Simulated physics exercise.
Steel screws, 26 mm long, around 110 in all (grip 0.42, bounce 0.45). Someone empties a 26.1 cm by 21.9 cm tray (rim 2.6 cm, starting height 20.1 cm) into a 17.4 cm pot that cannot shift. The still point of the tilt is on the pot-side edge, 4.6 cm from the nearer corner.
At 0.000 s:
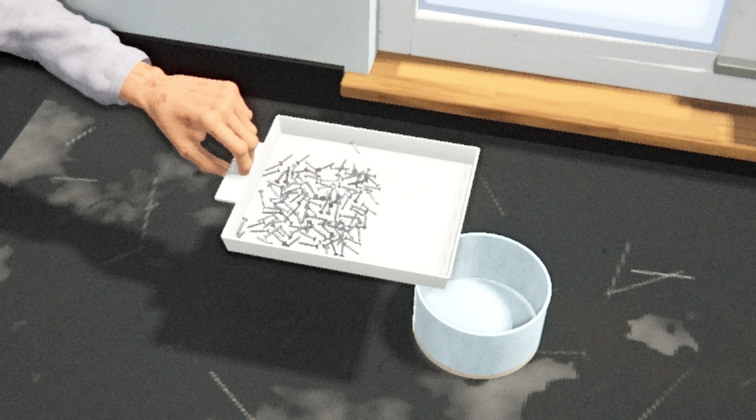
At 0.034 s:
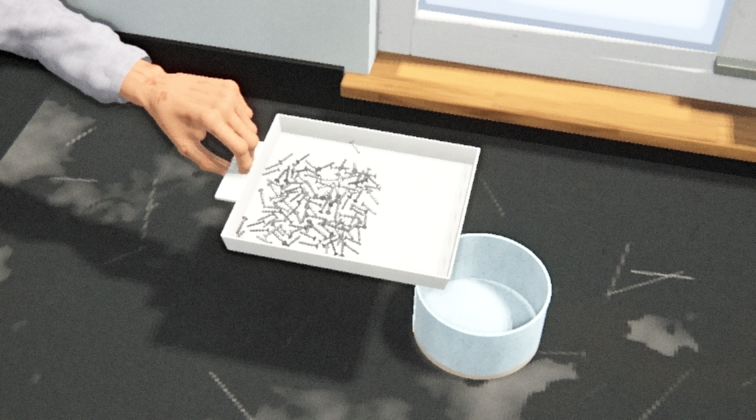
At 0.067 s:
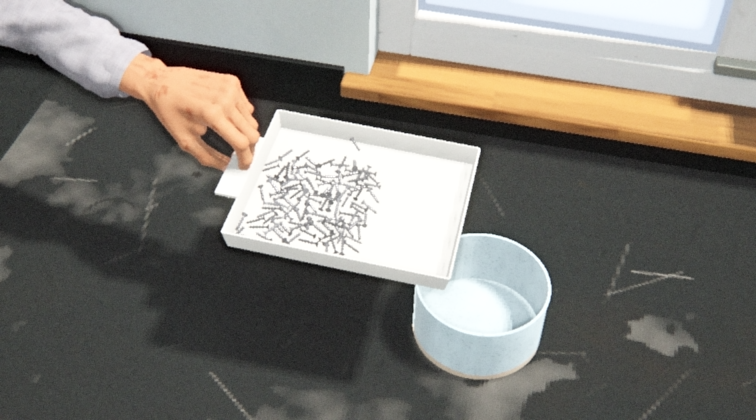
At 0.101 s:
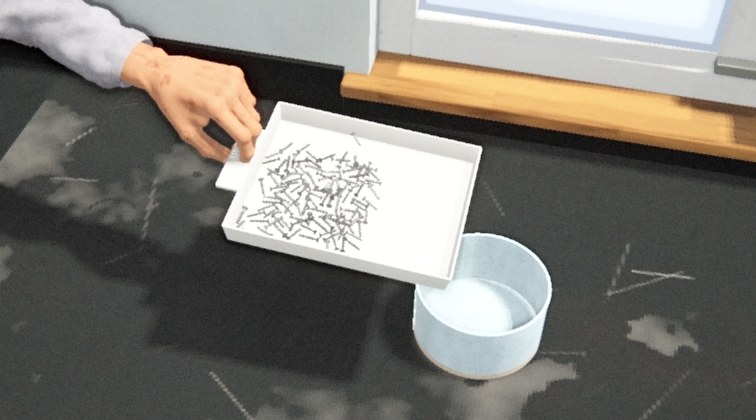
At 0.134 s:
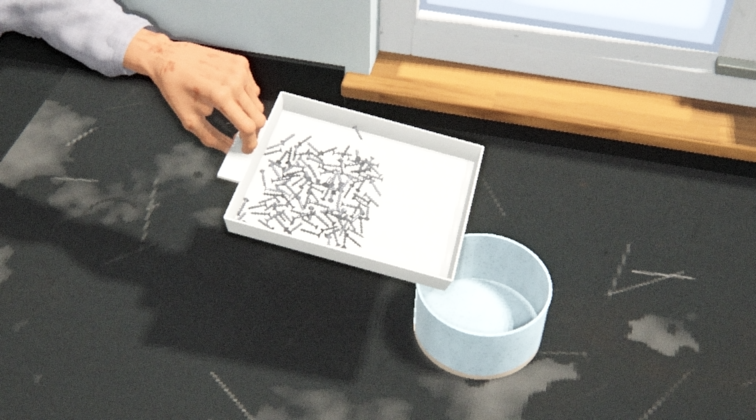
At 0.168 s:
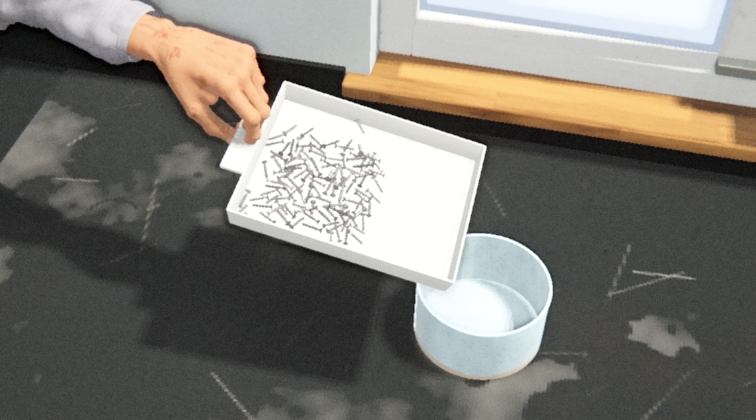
On a dark, scuffed countertop beside a window, a hand held a white tray of small screws next to a pale blue pot, then gradually raised its left side while the screws stayed bunched together.
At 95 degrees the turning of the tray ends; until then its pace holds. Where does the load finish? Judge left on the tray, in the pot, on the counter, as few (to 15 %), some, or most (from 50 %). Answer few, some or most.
Tray few, pot some, counter most.
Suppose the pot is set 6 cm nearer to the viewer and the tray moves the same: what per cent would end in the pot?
Then about 90 per cent.
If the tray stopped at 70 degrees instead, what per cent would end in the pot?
It would be near 20 per cent.
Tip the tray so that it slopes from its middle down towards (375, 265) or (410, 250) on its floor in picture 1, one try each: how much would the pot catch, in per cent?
About 0 and 0 per cent.
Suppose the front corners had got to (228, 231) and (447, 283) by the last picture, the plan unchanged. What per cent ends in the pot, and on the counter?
Pot 0, counter 100.
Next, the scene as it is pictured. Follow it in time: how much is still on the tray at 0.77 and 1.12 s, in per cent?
About 55, 20.
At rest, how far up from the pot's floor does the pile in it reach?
Some 1.0 cm.
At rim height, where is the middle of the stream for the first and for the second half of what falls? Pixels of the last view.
First near (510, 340), later near (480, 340).
After 0.53 s, tilt 52 degrees; the tray holds 100 %, the pot 0 %.
After 0.77 s, tilt 79 degrees; the tray holds 55 %, the pot 0 %.
After 1.12 s, tilt 95 degrees; the tray holds 20 %, the pot 25 %.
In the end, at 2.5 s, tray 0 %, pot 30 %, counter 70 %.
